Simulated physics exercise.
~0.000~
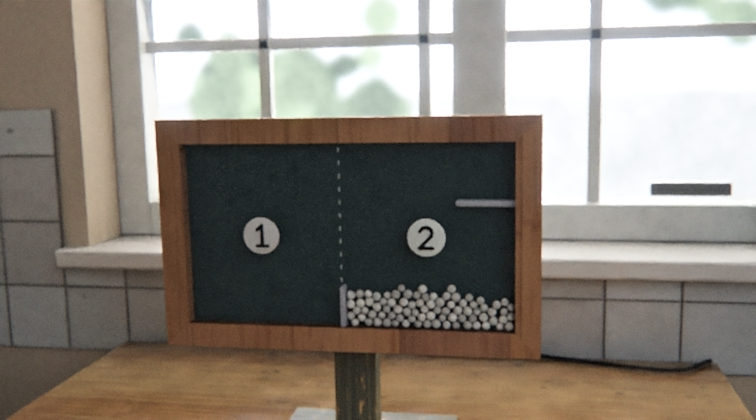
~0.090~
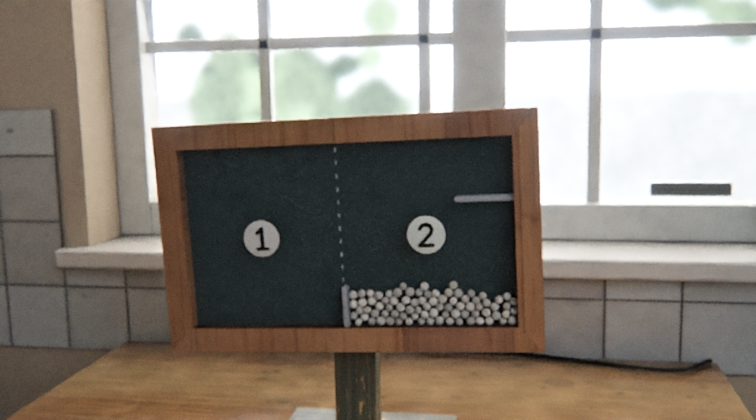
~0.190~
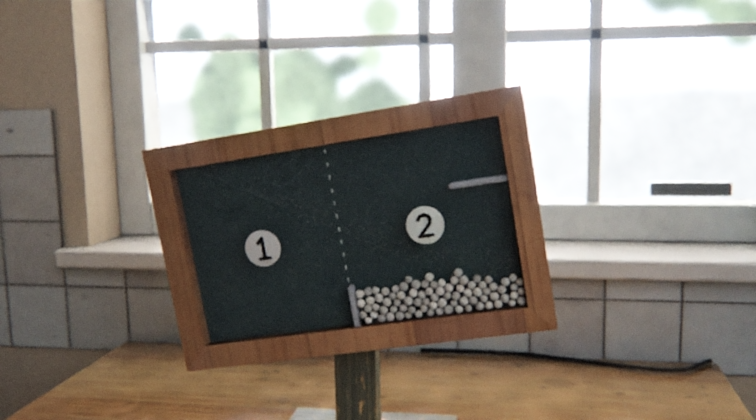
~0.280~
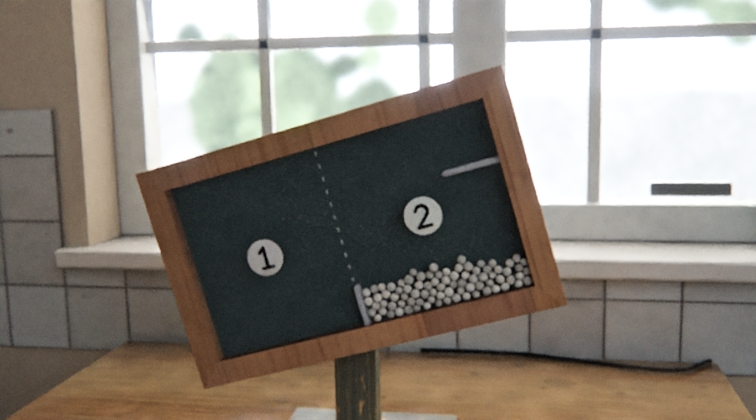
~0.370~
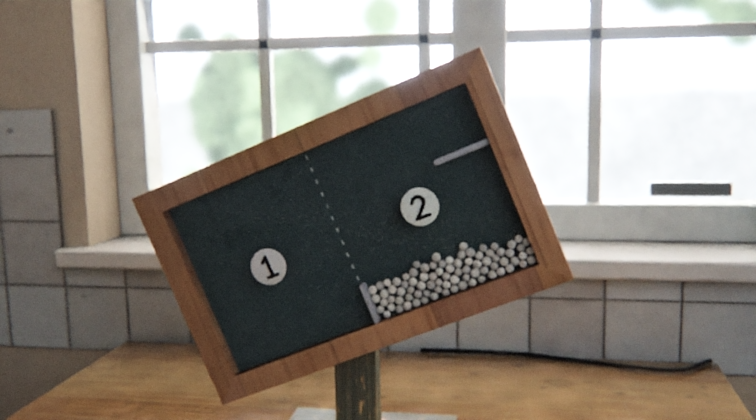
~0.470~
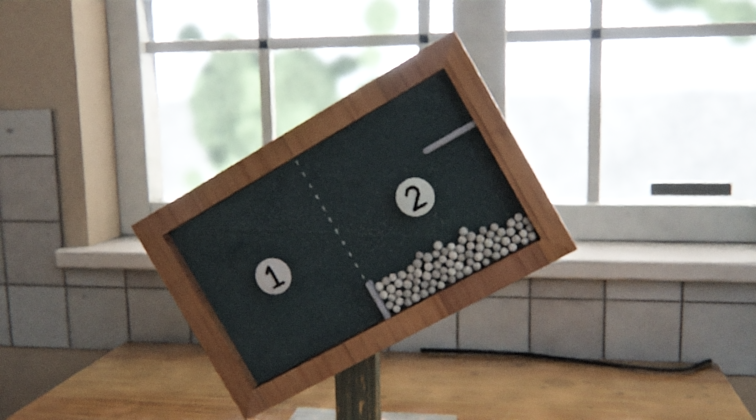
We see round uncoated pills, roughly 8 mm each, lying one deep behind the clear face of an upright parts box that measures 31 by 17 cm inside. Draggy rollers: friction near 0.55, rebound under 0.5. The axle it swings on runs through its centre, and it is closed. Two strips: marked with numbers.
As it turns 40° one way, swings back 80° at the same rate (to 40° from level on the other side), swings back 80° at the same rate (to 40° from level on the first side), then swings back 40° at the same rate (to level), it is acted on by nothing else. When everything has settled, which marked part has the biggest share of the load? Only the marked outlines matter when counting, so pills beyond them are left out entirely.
It is 2.
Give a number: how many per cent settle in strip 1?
About 0 %.
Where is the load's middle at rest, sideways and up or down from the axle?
Right: About 6 cm; below: About 7 cm.
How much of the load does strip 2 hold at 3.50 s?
100 per cent.
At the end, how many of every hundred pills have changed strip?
Something near 0 per cent end up elsewhere.
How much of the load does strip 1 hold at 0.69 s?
Share: Near 0 per cent.
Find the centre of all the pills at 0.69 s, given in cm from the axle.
Position estimate: Right 10 cm, below 1 cm.
After 0.69 s, it stands 40° anticlockwise; the pills' middle is 10 cm right of and 1 cm below the centre; no. 2, 100 %.
After 3.50 s, it stands 20° anticlockwise; the pills' middle is 8 cm right of and 4 cm below the centre; no. 2, 100 %.
After 3.85 s, it stands level; the pills' middle is 6 cm right of and 7 cm below the centre; no. 2, 100 %.
Settled by 4.3 s, it stands level; no. 1, 0 %, no. 2, 100 %.
